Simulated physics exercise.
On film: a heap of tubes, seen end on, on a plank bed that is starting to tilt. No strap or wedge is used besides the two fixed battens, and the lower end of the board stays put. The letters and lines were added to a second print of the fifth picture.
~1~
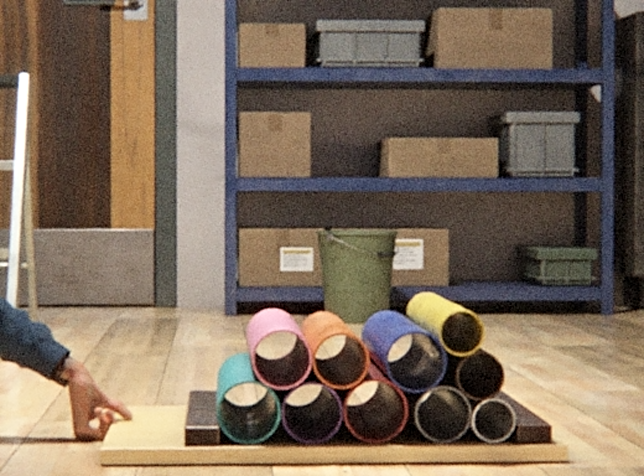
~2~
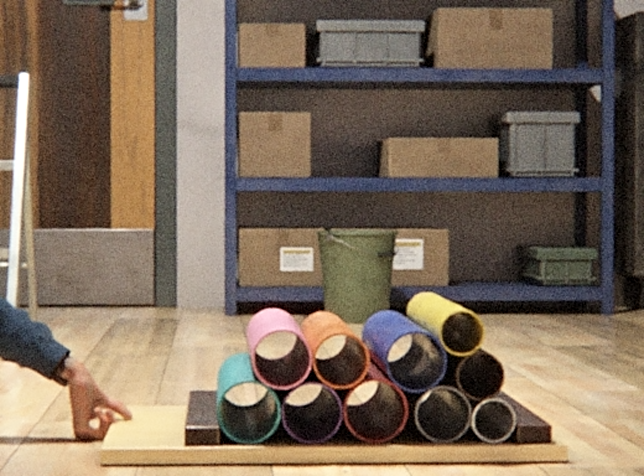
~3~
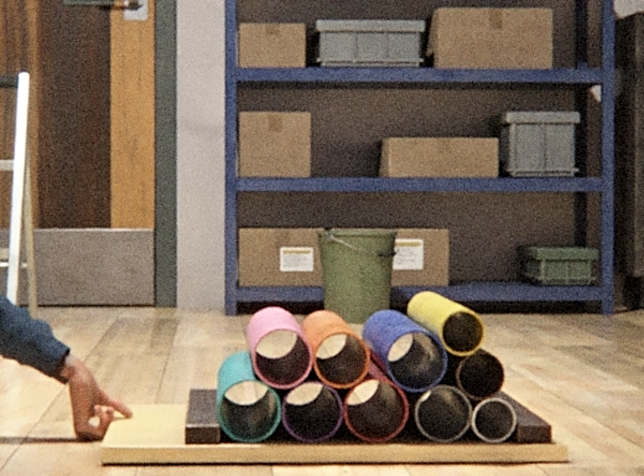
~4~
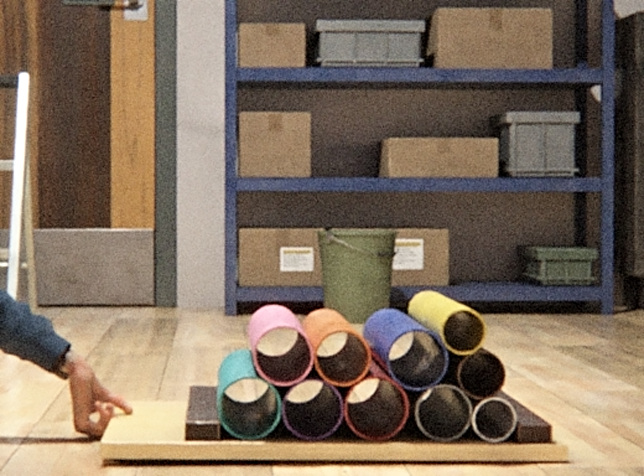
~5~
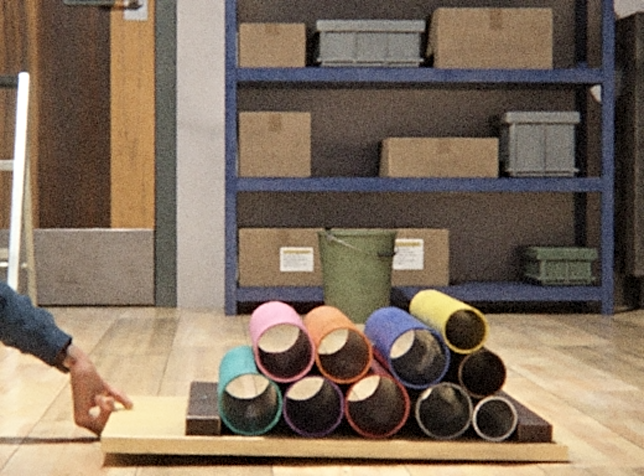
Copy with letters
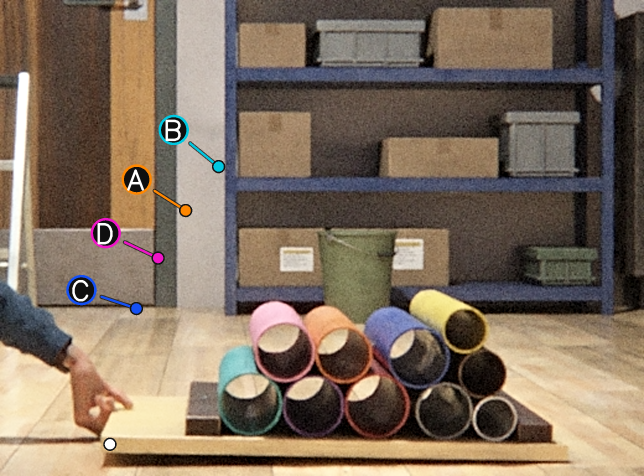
The clip opens on a stack of colourful tubes seen end on, resting on a plank bed before blue shelves, with a hand at the board's left end. The tubes stay piled together as the hand raises that end very slightly, and the board takes on a faint tilt.
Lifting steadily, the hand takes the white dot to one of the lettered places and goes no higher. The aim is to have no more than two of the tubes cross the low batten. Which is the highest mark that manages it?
No higher than C.
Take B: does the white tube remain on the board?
Yes.
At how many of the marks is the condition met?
One of them.
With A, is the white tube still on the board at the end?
Yes.
On the marked copy, A at (186, 211); B at (219, 167); C at (136, 308); D at (158, 258); the white dot at (110, 444).
Following C. Soon after the start, board at 14°.
Later, board at 19°.
In the end, board at 19°, two over the low batten (brown, yellow).
As for the rest, A three over the low batten (brown, blue, yellow); B five over the low batten; D three over the low batten (brown, blue, yellow).
